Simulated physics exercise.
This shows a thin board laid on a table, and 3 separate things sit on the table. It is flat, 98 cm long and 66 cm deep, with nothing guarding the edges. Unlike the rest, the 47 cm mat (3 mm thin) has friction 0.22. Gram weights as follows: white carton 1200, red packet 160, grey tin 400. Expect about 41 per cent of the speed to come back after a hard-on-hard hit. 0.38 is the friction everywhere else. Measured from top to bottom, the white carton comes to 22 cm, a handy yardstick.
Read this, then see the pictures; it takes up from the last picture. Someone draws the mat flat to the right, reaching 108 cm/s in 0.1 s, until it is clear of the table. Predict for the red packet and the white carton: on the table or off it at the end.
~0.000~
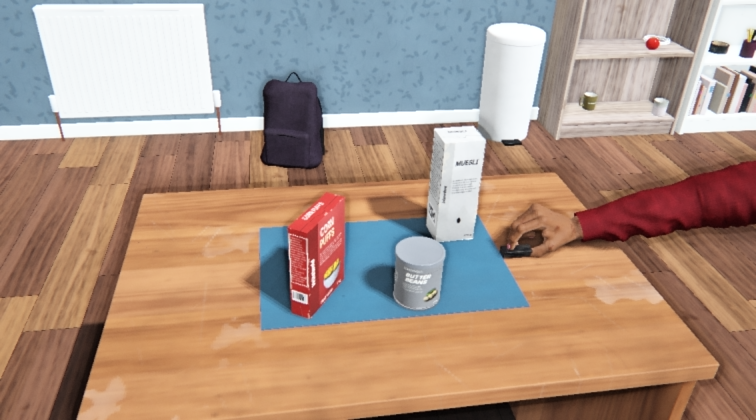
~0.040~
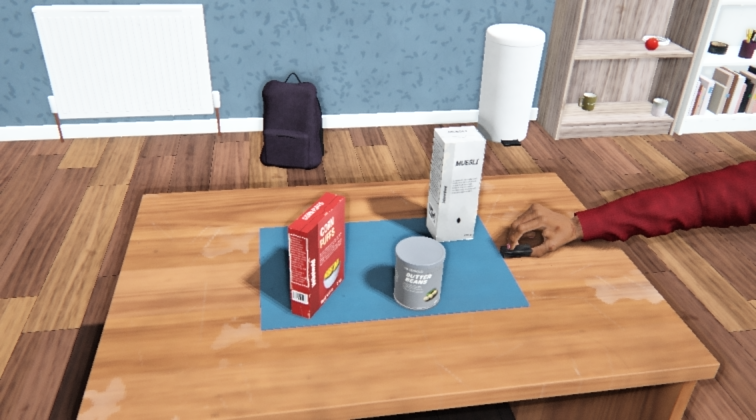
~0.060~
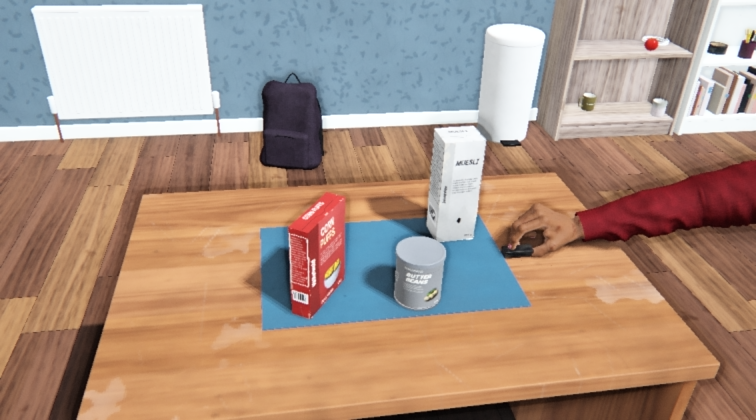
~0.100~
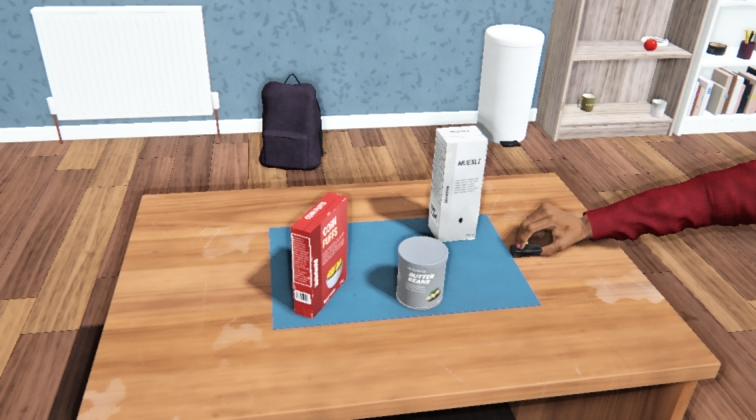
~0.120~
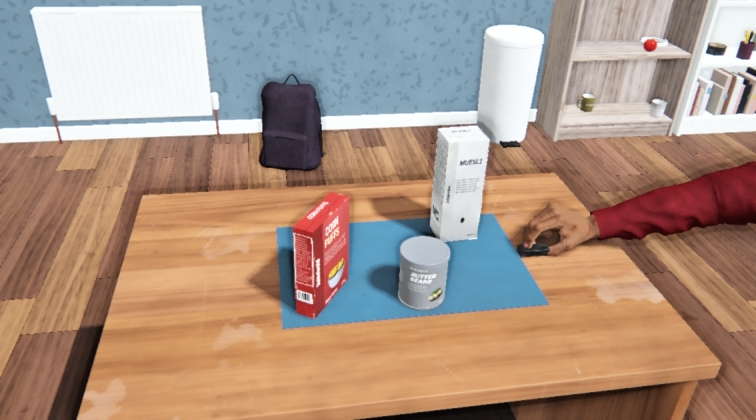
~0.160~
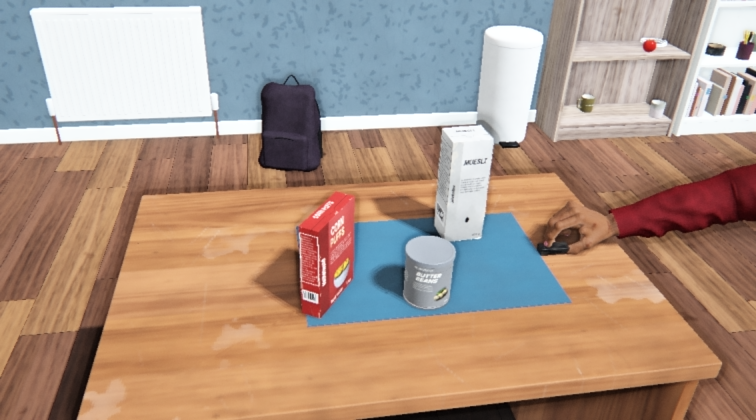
Prediction - red packet: On, white carton: Off.
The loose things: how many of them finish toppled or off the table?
The answer: 2.
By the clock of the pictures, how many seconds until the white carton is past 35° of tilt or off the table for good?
0.6 s, roughly.
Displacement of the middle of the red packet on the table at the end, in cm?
8 cm.
By 0.36 s, mat out by 29 cm; white carton 11 cm from its spot near (508, 182); red packet 8 cm from its spot near (367, 255); grey tin 11 cm from its spot.
By 0.66 s, mat out by 62 cm; white carton now off the table; red packet 8 cm from its spot near (367, 254); grey tin 40 cm from its spot.
By 0.86 s, mat out by 83 cm; grey tin now off the table; red packet 8 cm from its spot near (365, 253).
By 1.06 s, mat out by 92 cm; red packet 9 cm from its spot near (369, 255).
When it is over (2.3 s), off the table, white carton and grey tin; not toppled but over 6 cm from the start, red packet. End places, in pixels of the last picture, red packet near (367, 254).
